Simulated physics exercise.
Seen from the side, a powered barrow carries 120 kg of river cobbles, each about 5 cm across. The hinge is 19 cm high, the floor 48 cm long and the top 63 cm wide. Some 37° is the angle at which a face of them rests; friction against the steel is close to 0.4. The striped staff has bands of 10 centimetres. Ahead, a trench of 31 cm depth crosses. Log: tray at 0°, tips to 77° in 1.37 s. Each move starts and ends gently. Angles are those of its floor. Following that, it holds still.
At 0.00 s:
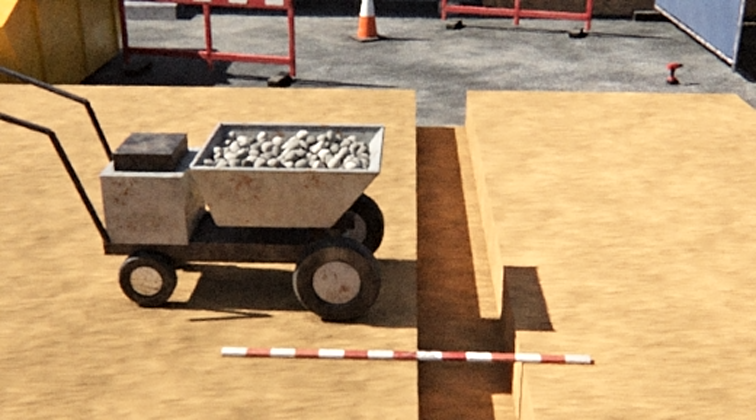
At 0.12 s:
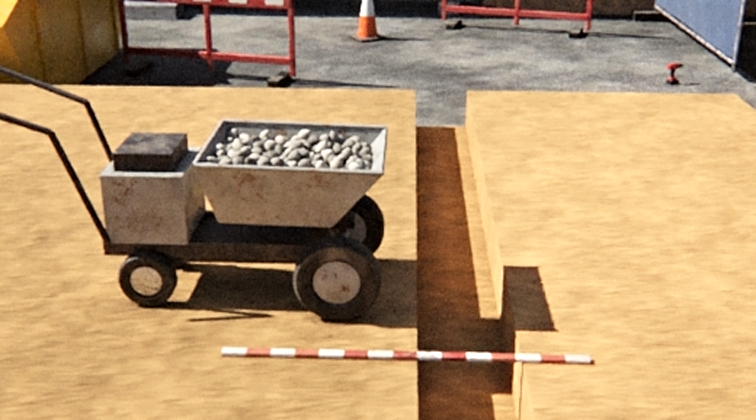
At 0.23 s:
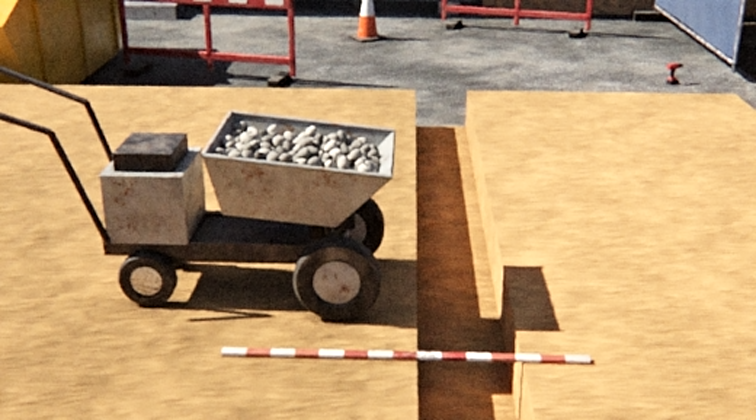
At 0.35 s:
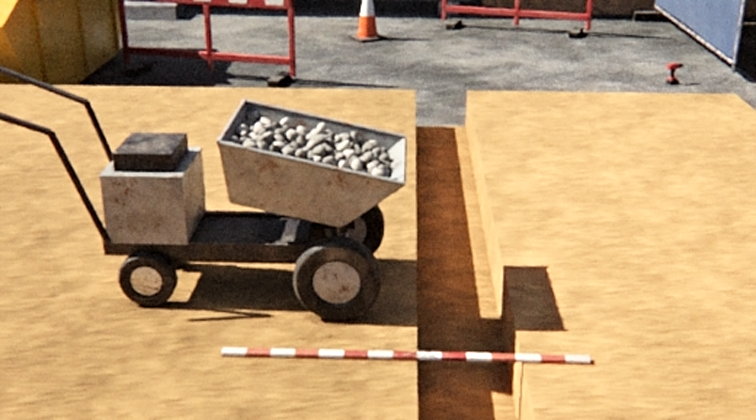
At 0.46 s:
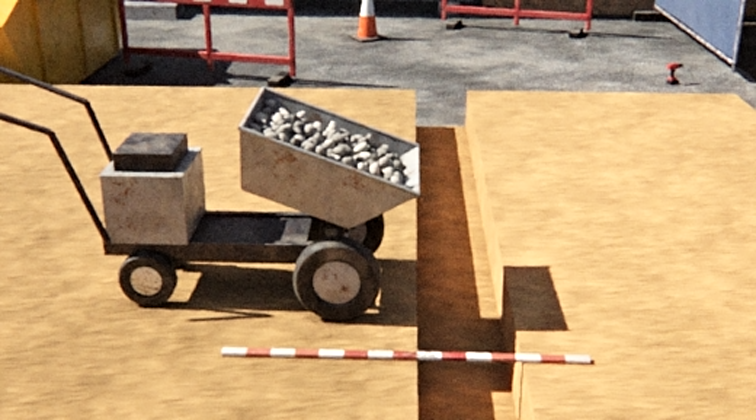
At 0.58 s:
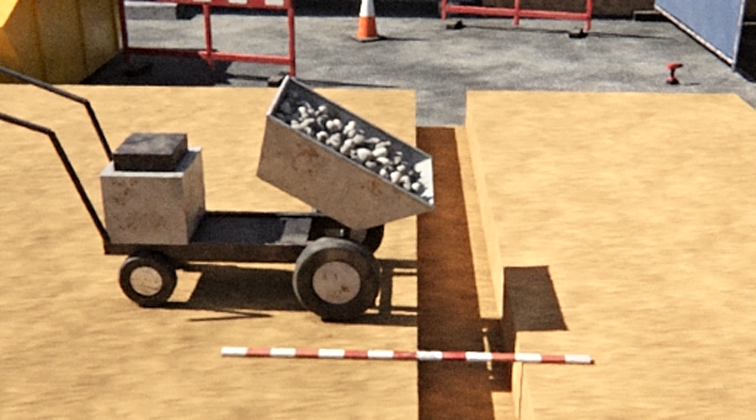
The video shows a powered barrow loaded with rounded grey stones standing beside a narrow trench in sandy ground, as its tray starts level, then steadily tilts forward to the right, the stones still inside.
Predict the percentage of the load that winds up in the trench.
My prediction is about 79 per cent.
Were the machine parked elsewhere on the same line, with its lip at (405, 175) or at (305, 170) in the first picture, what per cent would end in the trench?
I'd expect some 50 per cent, then some 95.
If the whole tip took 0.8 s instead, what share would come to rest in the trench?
That would give about 65 percent.
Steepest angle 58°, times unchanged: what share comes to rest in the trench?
In that case some 55 per cent.
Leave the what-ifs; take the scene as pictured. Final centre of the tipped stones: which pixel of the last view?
Around (483, 332).
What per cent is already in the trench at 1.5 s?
I'd say near 45 per cent at that time.
After 1.0 s the floor is at 65°; 98 % in the tray, 2 % in the trench; the foremost stones are at (483, 274).
After 1.5 s the floor is at 77°; 38 % in the tray, 46 % in the trench, 16 % past the trench; the foremost stones are at (592, 280).
After 1.8 s the floor is at 77°; 10 % in the tray, 69 % in the trench, 21 % past the trench; the foremost stones are at (667, 280).
After 3.8 s the floor is at 77°; 0 % in the tray, 79 % in the trench, 21 % past the trench; the foremost stones are at (704, 278).
